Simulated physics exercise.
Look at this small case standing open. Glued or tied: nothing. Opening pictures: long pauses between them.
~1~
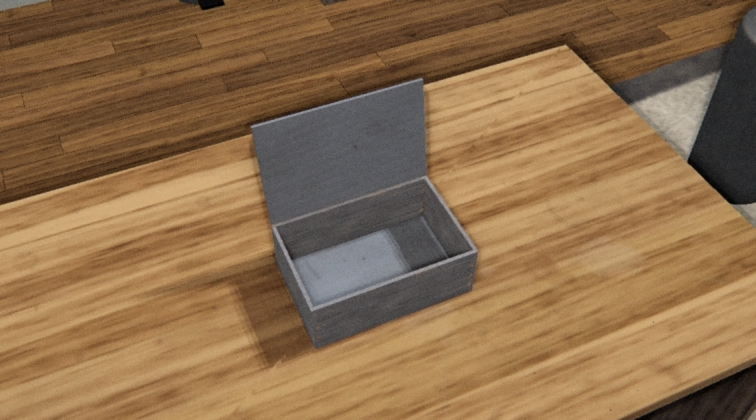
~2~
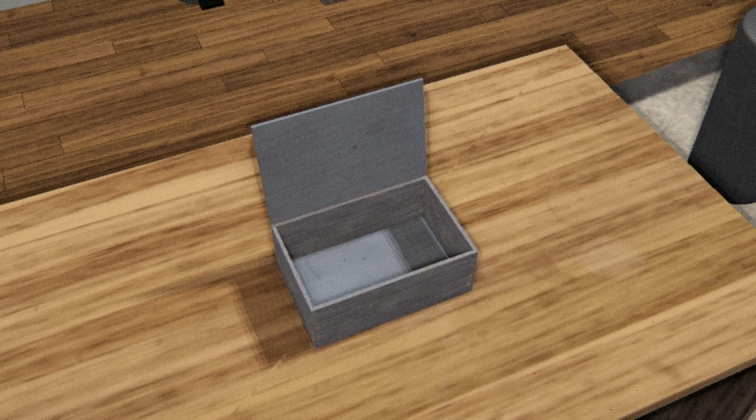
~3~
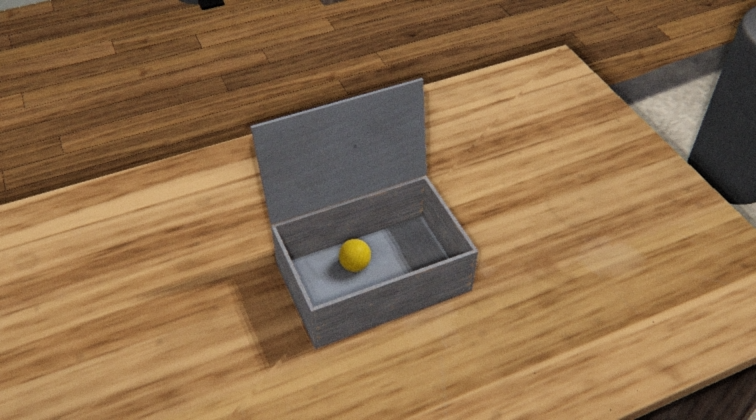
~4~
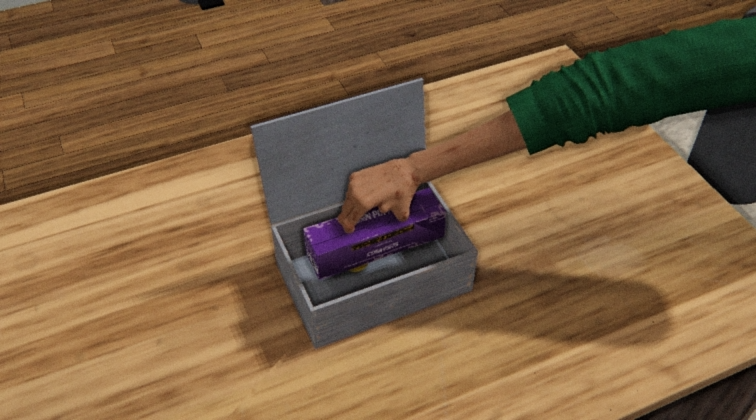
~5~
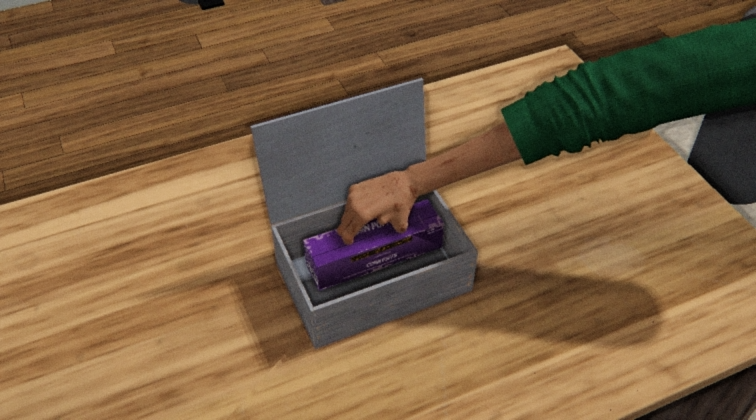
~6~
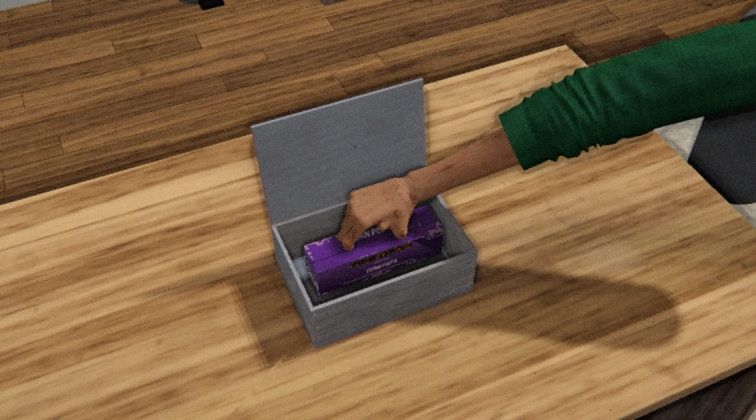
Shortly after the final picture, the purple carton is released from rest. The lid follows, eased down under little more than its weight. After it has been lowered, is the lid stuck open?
No.
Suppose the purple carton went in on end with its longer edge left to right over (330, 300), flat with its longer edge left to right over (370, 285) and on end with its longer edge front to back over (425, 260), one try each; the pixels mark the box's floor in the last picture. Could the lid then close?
Results in order: Lid up, lid down, lid up.
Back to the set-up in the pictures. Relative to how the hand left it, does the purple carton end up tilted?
By the end the purple carton has leaned over.
Then, 0.90 s later than the last frame, lid starting down; purple carton on its side near (382, 290); yellow lemon moved a little.
Then, 1.60 s later than the last frame, lid 59° above the rim; purple carton on its side near (382, 290); yellow lemon moved a little.
Then, 2.10 s later than the last frame, lid 22° above the rim; purple carton on its side near (382, 290).
When it is over, lid shut; lying over in the box, purple carton; yellow lemon as before. End places, in pixels of the last picture, purple carton near (382, 290).
